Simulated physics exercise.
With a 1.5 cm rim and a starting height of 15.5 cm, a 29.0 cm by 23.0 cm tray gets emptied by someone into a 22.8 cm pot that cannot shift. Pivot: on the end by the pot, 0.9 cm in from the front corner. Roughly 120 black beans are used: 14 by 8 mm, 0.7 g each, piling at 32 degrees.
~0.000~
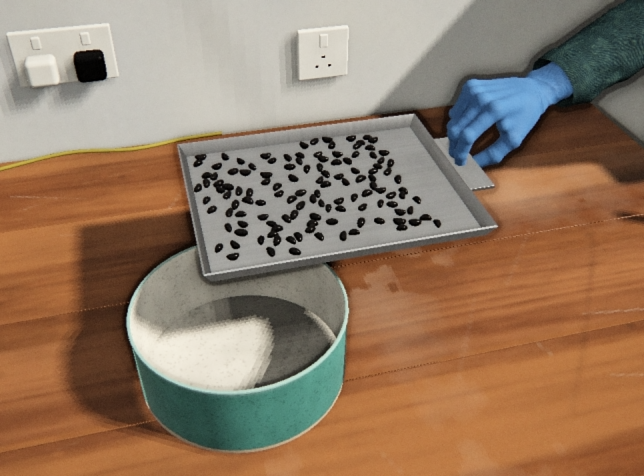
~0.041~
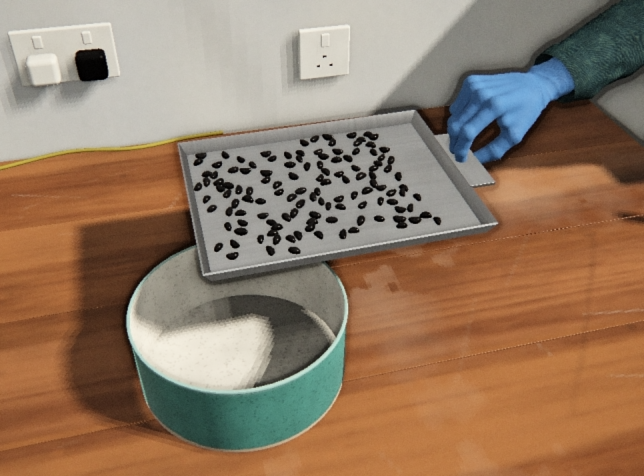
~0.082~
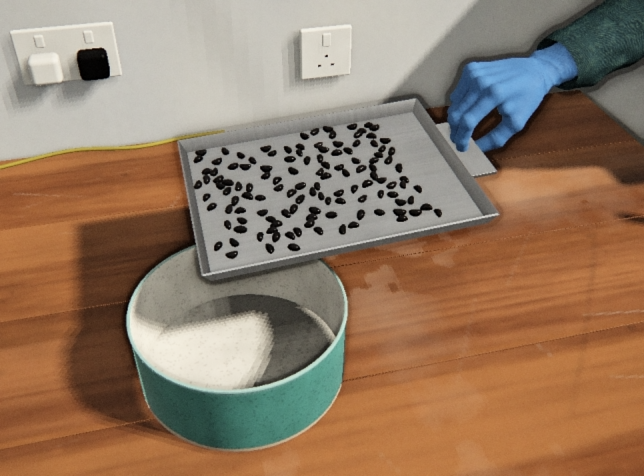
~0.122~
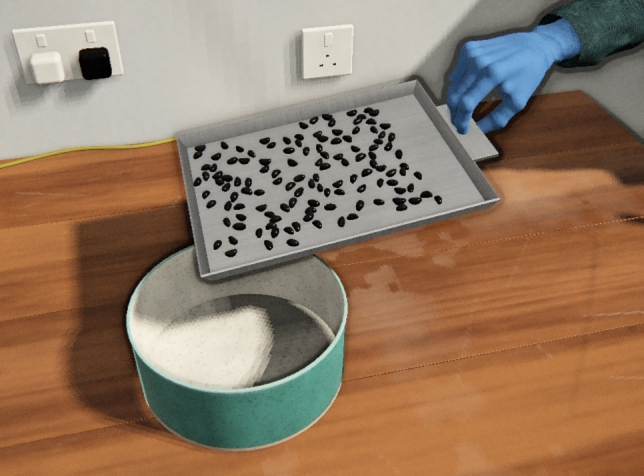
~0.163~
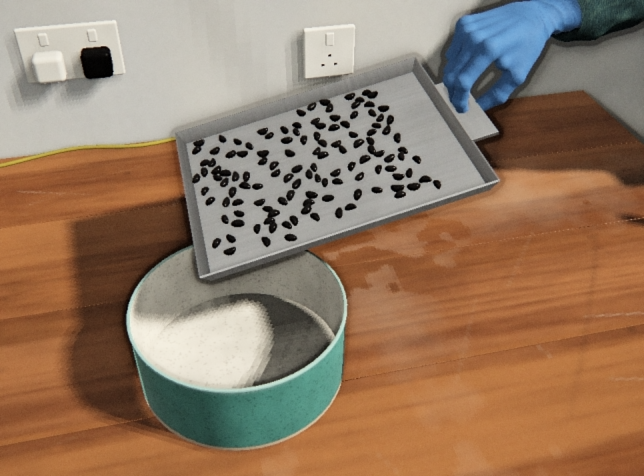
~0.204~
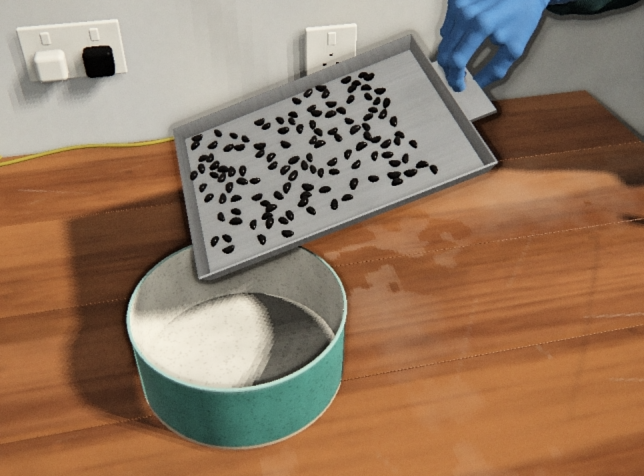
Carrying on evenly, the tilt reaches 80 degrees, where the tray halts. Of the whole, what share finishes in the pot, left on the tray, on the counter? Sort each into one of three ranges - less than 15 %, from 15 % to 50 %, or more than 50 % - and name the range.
Ranges: Pot: More than 50 %; tray: Less than 15 %; counter: From 15 % to 50 %.
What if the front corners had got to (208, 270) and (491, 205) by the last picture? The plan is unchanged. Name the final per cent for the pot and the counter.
Final per cent - pot 100, counter 0.
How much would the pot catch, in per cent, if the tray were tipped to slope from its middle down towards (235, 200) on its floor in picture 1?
About 25 per cent.
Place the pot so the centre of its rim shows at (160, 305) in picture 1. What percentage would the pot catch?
It would come to around 100 percent.
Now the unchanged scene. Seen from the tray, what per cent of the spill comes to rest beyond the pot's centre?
About 100 percent of the spill.
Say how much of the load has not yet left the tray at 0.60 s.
Something like 85 percent, roughly.
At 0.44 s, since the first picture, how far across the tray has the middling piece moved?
By then it sits near 5 cm from where it began.
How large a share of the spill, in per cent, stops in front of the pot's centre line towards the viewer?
Near 50 in a hundred.
Then, at 0.44 s, tilt 50 degrees; the tray holds 100 %, the pot 0 %.
After 0.60 s, tilt 71 degrees; the tray holds 85 %, the pot 0 %.
Then, at 0.88 s, tilt 80 degrees; the tray holds 0 %, the pot 60 %.
By 2.4 s all is still; pot 60 %, tray 0 %, counter 40 %.
